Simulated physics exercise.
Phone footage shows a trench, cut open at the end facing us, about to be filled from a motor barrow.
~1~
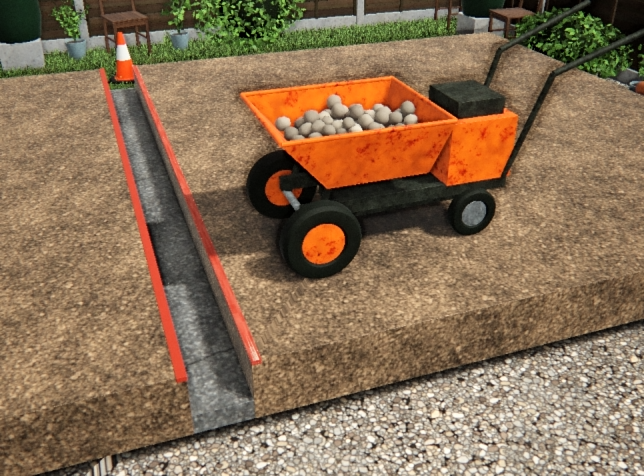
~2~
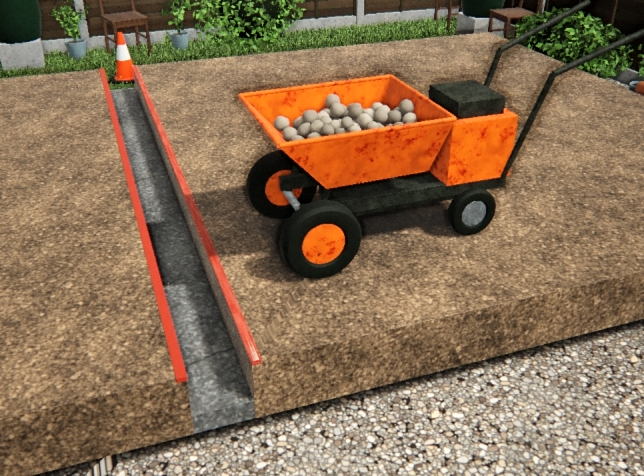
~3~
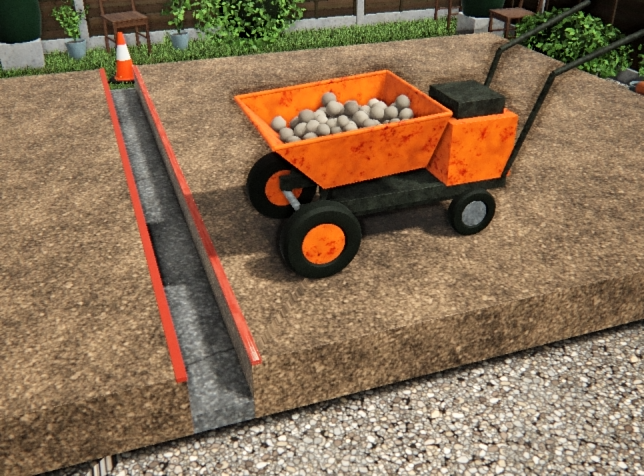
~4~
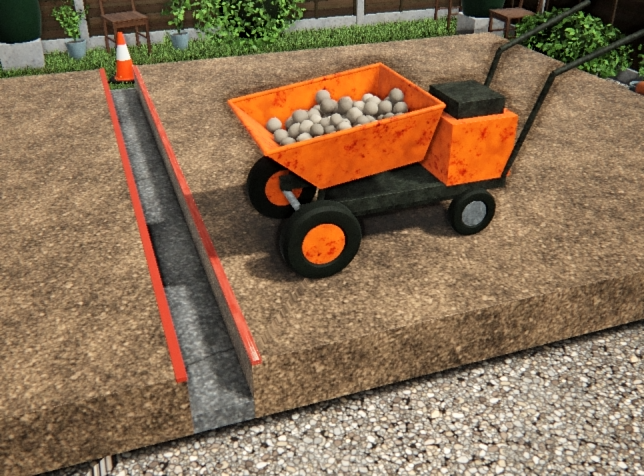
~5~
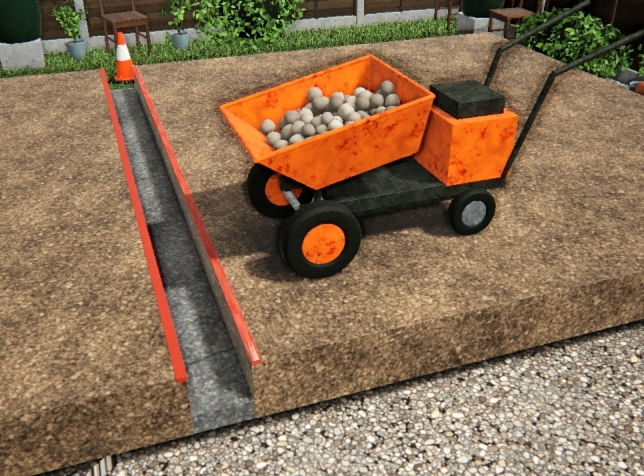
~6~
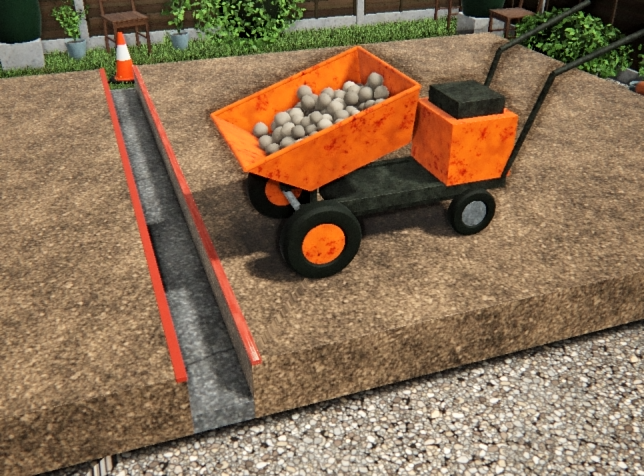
In a fenced garden, an orange motor barrow loaded with rounded grey stones stands beside a narrow, red-edged trench; its skip sits level at first, then gradually tilts forward to the left, while the wheels stay in place.
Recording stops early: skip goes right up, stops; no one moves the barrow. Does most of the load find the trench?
The load ends chiefly in the trench.
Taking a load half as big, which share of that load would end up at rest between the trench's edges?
Around 80 %.
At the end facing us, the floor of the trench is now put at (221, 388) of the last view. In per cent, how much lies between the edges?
I'd put it at some 60 in a hundred.
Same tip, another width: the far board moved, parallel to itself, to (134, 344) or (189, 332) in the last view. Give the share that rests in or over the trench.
In order: Near 100, then 40 percent.
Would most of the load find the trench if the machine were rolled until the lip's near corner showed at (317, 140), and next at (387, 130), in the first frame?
The bulk / a minority.
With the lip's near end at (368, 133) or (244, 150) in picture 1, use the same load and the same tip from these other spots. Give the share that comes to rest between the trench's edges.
From the first spot you get 40 percent, and from the second 0 percent.
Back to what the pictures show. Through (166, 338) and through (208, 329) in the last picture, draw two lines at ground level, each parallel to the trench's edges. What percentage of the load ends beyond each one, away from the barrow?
I'd say about 30 and about 70 in a hundred.
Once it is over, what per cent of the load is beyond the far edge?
Roughly 35 per cent of the load.
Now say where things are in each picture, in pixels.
In the first picture, lip of the skip near (282, 145), level; top of the load near (366, 122), river pebbles; first edge of the trench near (240, 322); far edge near (171, 336), the trench under half as wide as the skip, and about as deep as wide.
In the second picture, lip of the skip near (280, 146), level; top of the load near (365, 121).
In the third picture, lip of the skip near (274, 149), tipped barely; top of the load near (361, 119).
In the fourth picture, lip of the skip near (267, 153), tipped a little; top of the load near (355, 115).
In the fifth picture, lip of the skip near (257, 160), tipped a little; top of the load near (362, 104).
In the sixth picture, lip of the skip near (246, 169), tipped clearly; top of the load near (365, 95); first edge of the trench near (240, 322); far edge near (171, 336).
Shortly afterwards, skip tipped steeply; the whole lot in the skip.
Next, skip tipped right over; near half in the skip; near a third in or heaped over the trench; near a quarter beyond it; only a few falling.
Some moments later, skip tipped right over; near two thirds in or heaped over the trench; near a third beyond it.
In the end, skip tipped right over; near two thirds in or heaped over the trench; near a third beyond it.
